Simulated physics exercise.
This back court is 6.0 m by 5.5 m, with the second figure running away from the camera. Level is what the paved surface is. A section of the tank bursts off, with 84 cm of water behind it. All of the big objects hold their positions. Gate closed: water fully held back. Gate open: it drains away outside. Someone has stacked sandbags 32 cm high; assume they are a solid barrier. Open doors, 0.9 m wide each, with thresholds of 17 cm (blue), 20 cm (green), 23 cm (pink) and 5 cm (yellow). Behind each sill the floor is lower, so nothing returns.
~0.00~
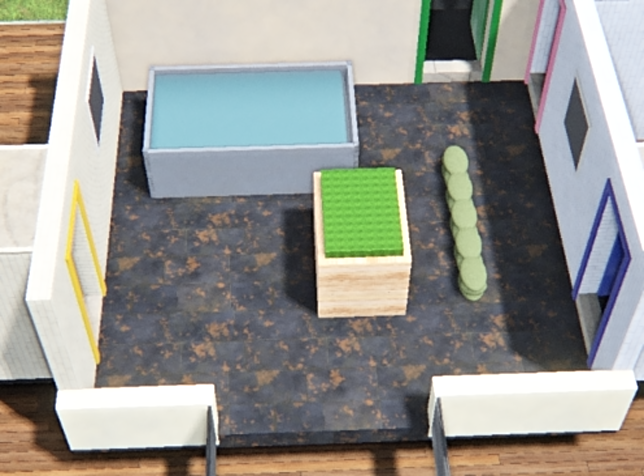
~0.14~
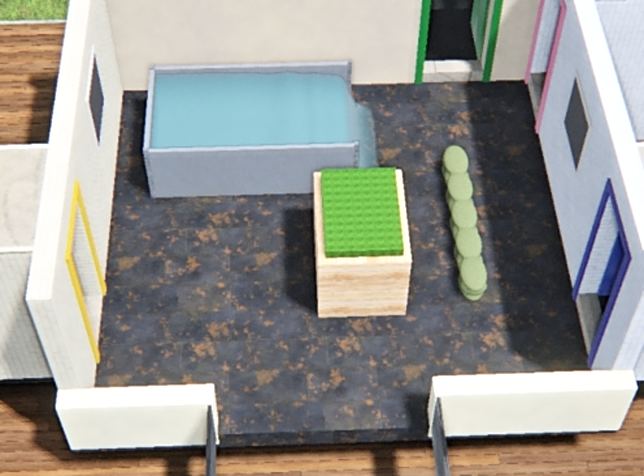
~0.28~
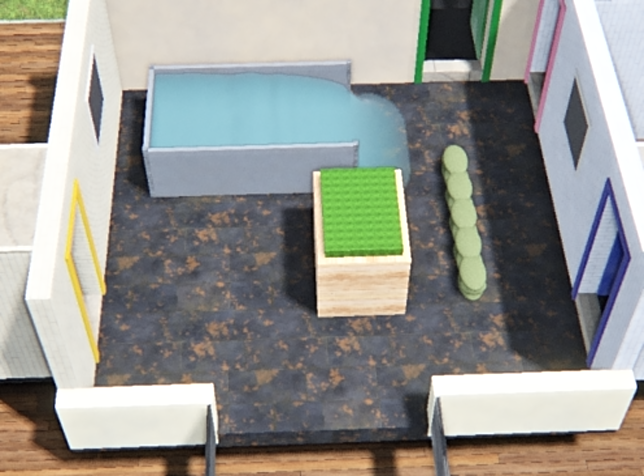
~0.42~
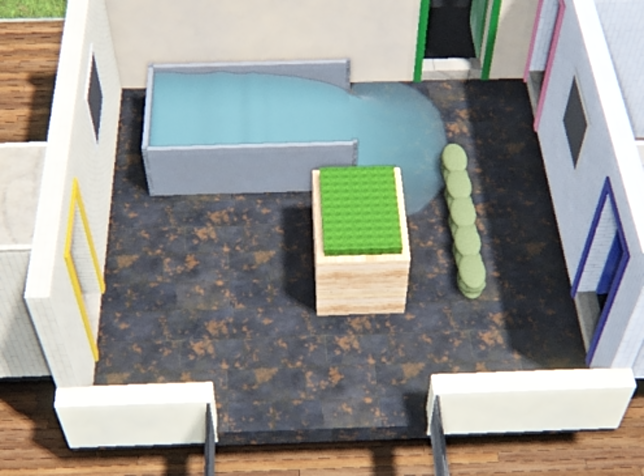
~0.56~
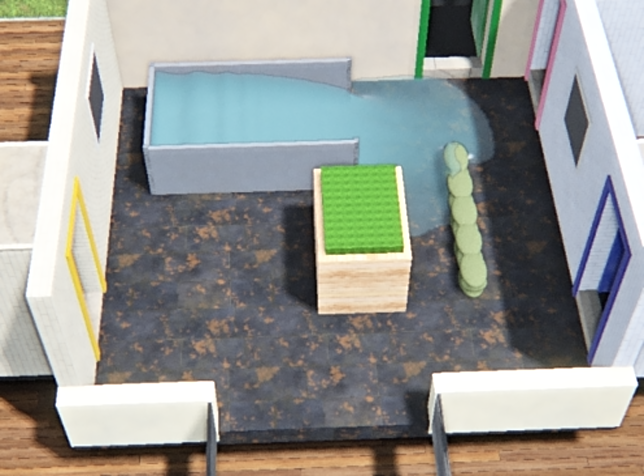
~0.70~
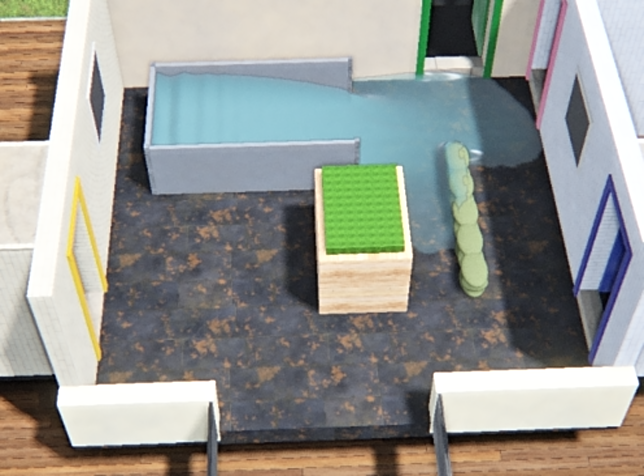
The clip opens on a still, full grey tank in a dark-floored court, with a green-topped box and a row of rounded green bags nearby. Water then pours from the tank's right end, fans out behind the box, reaches the bags and spreads past their far end toward the right wall.
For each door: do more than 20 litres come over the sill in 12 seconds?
My prediction: Blue door: Past the set amount, green door: Past the set amount, pink door: Past the set amount, yellow door: Past the set amount.
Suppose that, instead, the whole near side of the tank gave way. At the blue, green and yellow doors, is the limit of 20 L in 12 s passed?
Blue door doesn't reach it, green door doesn't reach it, yellow door surpasses it.
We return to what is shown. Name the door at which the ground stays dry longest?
Yellow.
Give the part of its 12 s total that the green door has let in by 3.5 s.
Roughly 80%.
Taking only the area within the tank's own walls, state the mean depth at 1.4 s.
49 cm.
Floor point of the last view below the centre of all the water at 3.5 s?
Balance point at about (415, 188).
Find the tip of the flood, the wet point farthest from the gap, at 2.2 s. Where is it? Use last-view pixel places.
That lands around (547, 401) in the last picture.
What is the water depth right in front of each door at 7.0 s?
Door by door in cm, blue shows 14, green shows 11, pink shows 10, yellow shows 11.
After 1.4 s water covers 30 % of the floor and is deepest (51 cm) near (523, 82); blue door not reached, green door 22 cm at the sill, 0 L in, pink door 50 cm at the sill, 40 L in, yellow door not reached.
After 2.2 s water covers 45 % of the floor and is deepest (48 cm) near (532, 126); blue door 2 cm at the sill, 0 L in, green door 30 cm at the sill, 5 L in, pink door 51 cm at the sill, 197 L in, yellow door not reached.
After 3.5 s water covers 50 % of the floor and is deepest (37 cm) near (592, 399); blue door 6 cm at the sill, 0 L in, green door 29 cm at the sill, 69 L in, pink door 33 cm at the sill, 347 L in, yellow door not reached.
After 7.0 s water covers 90 % of the floor and is deepest (17 cm) near (502, 402); blue door 14 cm at the sill, 43 L in, green door 11 cm at the sill, 86 L in, pink door 10 cm at the sill, 365 L in, yellow door 11 cm at the sill, 2 L in.
After 12.0 s water covers 95 % of the floor and is deepest (11 cm) near (477, 165); blue door 7 cm at the sill, 43 L in, green door 7 cm at the sill, 86 L in, pink door 10 cm at the sill, 365 L in, yellow door 6 cm at the sill, 53 L in.
